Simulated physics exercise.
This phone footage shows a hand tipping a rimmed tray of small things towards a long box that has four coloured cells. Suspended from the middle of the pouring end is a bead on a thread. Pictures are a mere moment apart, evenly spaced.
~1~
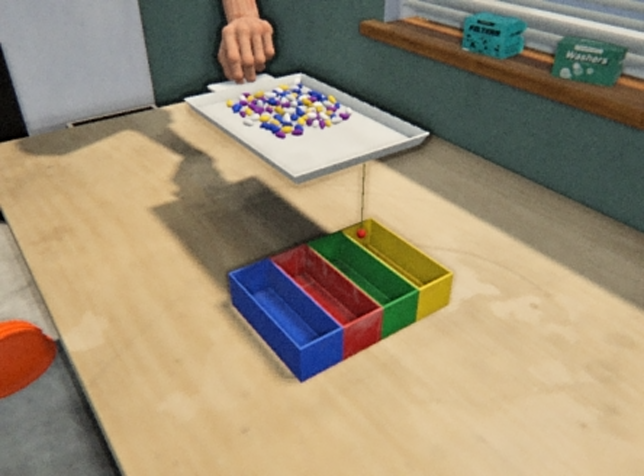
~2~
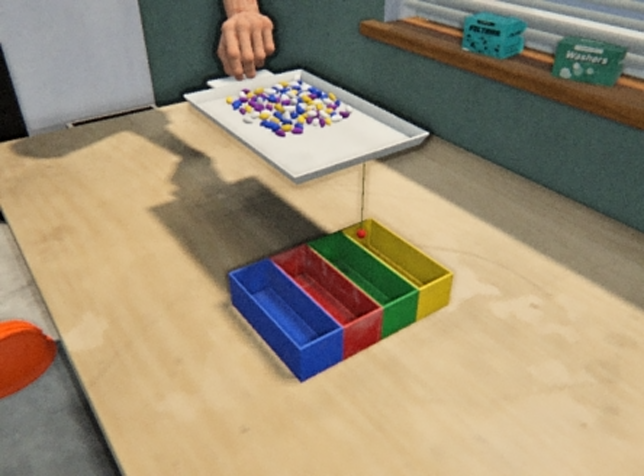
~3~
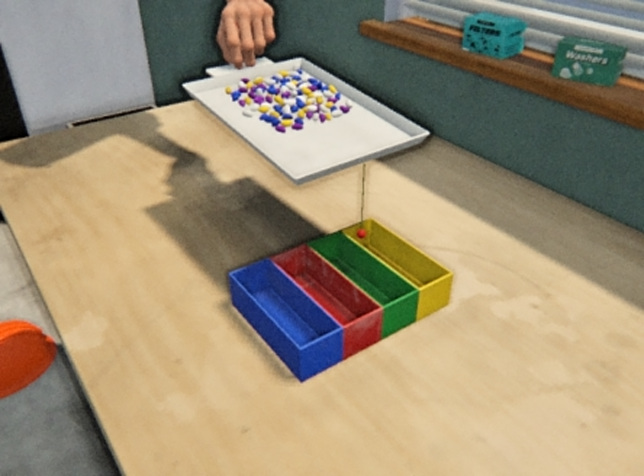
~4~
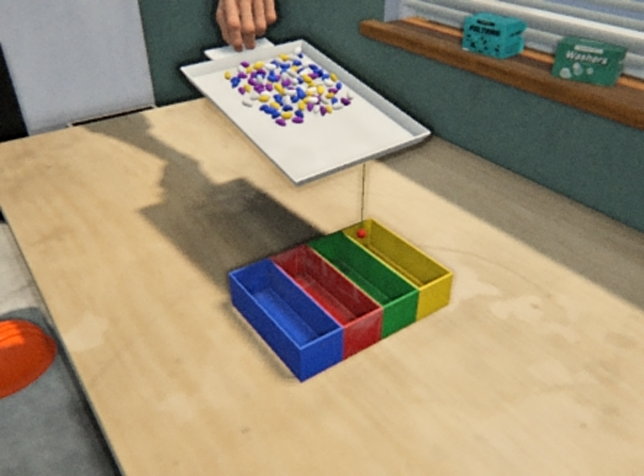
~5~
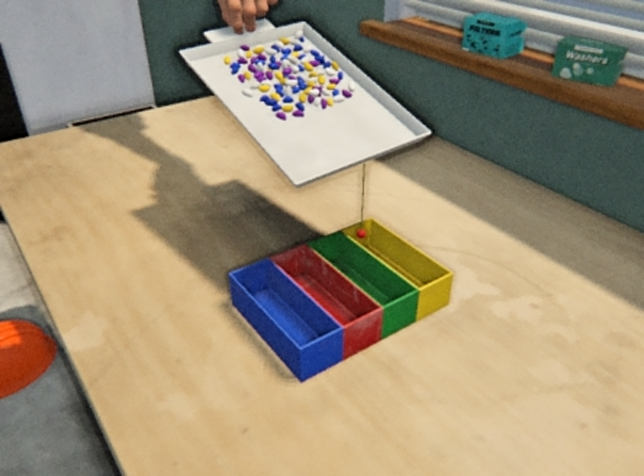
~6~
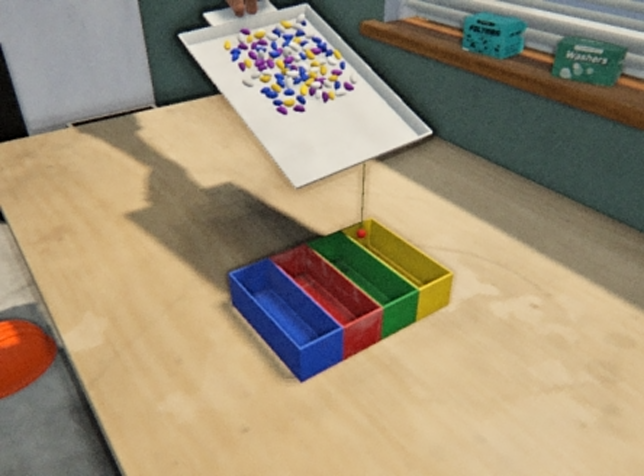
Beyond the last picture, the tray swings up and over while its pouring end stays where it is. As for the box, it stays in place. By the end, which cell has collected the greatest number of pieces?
The red cell has collected the most.
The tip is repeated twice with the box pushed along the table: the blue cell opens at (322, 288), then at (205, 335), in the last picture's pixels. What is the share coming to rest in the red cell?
Trial 1 around 30 percent, trial 2 around 0 percent.
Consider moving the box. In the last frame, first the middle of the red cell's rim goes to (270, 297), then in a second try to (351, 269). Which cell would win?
The first time it is green; the second time it is the cell in blue.
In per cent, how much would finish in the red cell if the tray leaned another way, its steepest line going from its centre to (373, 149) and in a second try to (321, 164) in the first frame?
I'd expect around 0 in a hundred first and around 50 in a hundred second.
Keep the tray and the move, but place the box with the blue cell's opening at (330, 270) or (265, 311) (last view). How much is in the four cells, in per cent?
Try 1: Some 60 %; try 2: Some 80 %.
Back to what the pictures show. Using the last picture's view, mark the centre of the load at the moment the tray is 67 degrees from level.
The middle of the load sits near (344, 173).
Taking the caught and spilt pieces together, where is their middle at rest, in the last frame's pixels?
I'd mark it at roughly (354, 320).
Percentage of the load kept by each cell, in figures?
Shares in percent - blue cell 20, red cell 40, green cell 20, yellow cell 20.
Shortly afterwards, tray tipped steeply; near two thirds on the tray; only a few in the red cell; near a third falling or outside the box.
Next, tray tipped past a quarter turn; near a third in the red cell; near a quarter in the green cell; near a quarter in the yellow cell; near a quarter in the blue cell; a little falling or outside the box.
Some moments later, tray tipped past a quarter turn; near a third in the red cell; near a quarter in the green cell; near a quarter in the yellow cell; near a quarter in the blue cell; a little falling or outside the box.
In the end, tray tipped past a quarter turn; near a third in the red cell; near a quarter in the green cell; near a quarter in the yellow cell; near a quarter in the blue cell; a little outside the box.
